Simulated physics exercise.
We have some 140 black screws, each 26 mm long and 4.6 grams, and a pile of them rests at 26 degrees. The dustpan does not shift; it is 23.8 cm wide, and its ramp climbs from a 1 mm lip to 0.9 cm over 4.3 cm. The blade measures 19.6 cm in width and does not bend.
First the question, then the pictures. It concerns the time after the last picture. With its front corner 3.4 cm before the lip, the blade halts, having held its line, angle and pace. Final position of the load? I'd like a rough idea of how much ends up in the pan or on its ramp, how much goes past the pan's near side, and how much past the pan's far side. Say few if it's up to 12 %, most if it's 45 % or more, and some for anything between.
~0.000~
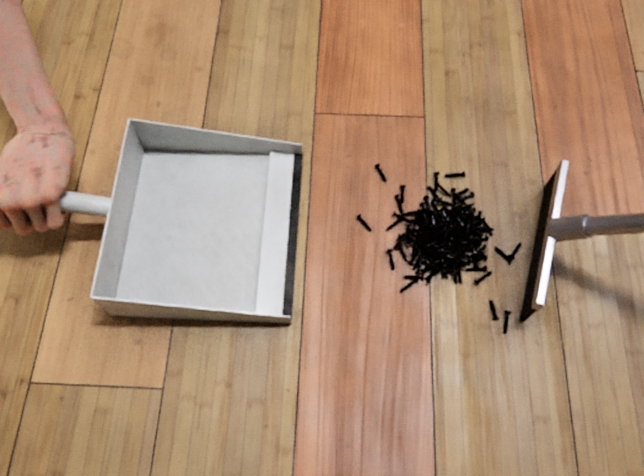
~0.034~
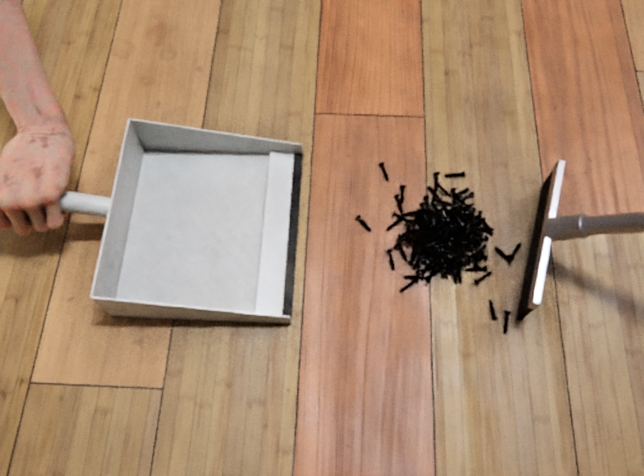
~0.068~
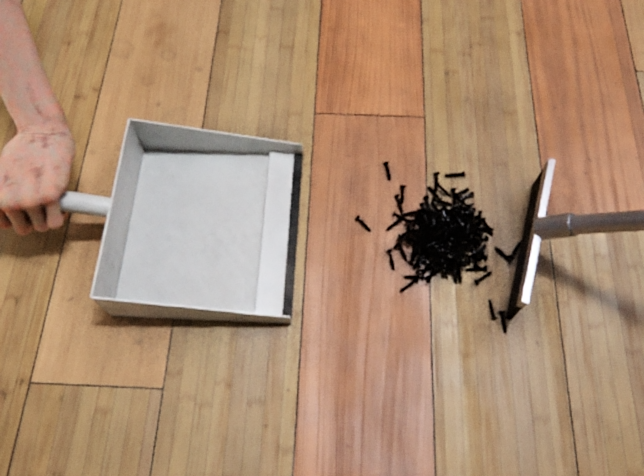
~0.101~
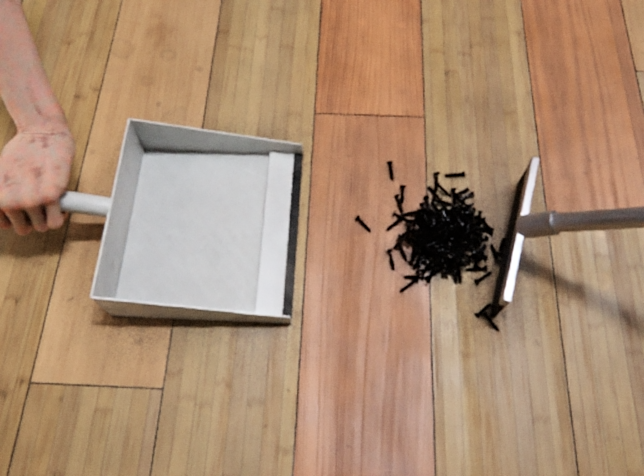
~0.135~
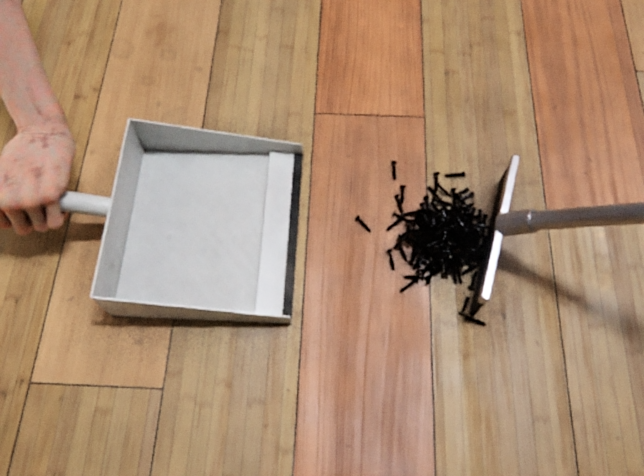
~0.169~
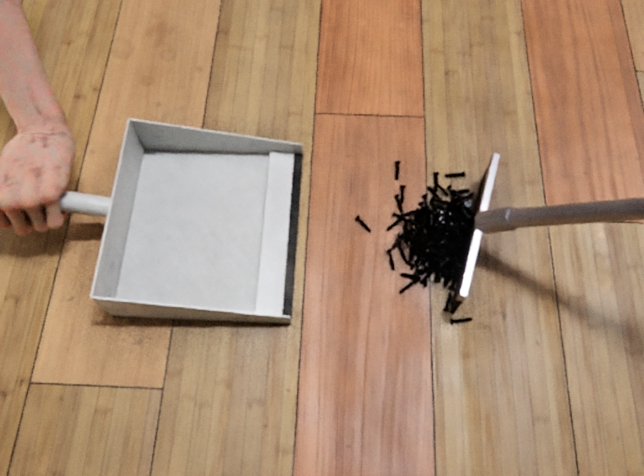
Here is my call: Pan some, near side few, far side few.
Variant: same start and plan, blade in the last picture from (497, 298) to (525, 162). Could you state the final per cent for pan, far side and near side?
The pan gets 10, the far side 0 and the near side 0.
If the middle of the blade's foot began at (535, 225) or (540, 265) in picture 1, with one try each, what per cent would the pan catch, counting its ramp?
Close to 30 in a hundred, then close to 20 in a hundred.
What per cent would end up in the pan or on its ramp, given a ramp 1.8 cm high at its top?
25 per cent.
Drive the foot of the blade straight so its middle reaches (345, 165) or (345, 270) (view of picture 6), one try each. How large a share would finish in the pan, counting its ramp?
I'd expect around 25 percent, then around 20 percent.
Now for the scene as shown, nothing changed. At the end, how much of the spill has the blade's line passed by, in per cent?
I'd say close to 0 per cent.
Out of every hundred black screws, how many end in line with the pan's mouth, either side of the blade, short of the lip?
Share there: About 65 %.
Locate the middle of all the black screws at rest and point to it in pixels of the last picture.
When it all comes to rest, the middle is near (305, 215).
Then, at 0.29 s, middle of the blade 13 cm from the lip; 0 % over the lip, far side 0 %, near side 0 %.
After 0.38 s, middle of the blade 7 cm from the lip; 0 % over the lip, far side 0 %, near side 0 %.
After 0.59 s, middle of the blade 6 cm from the lip; 30 % over the lip, far side 5 %, near side 0 %.
At rest (1.1 s), pan 30 %, near side 0 %, far side 5 %, in front of the lip or behind the blade 65 %.
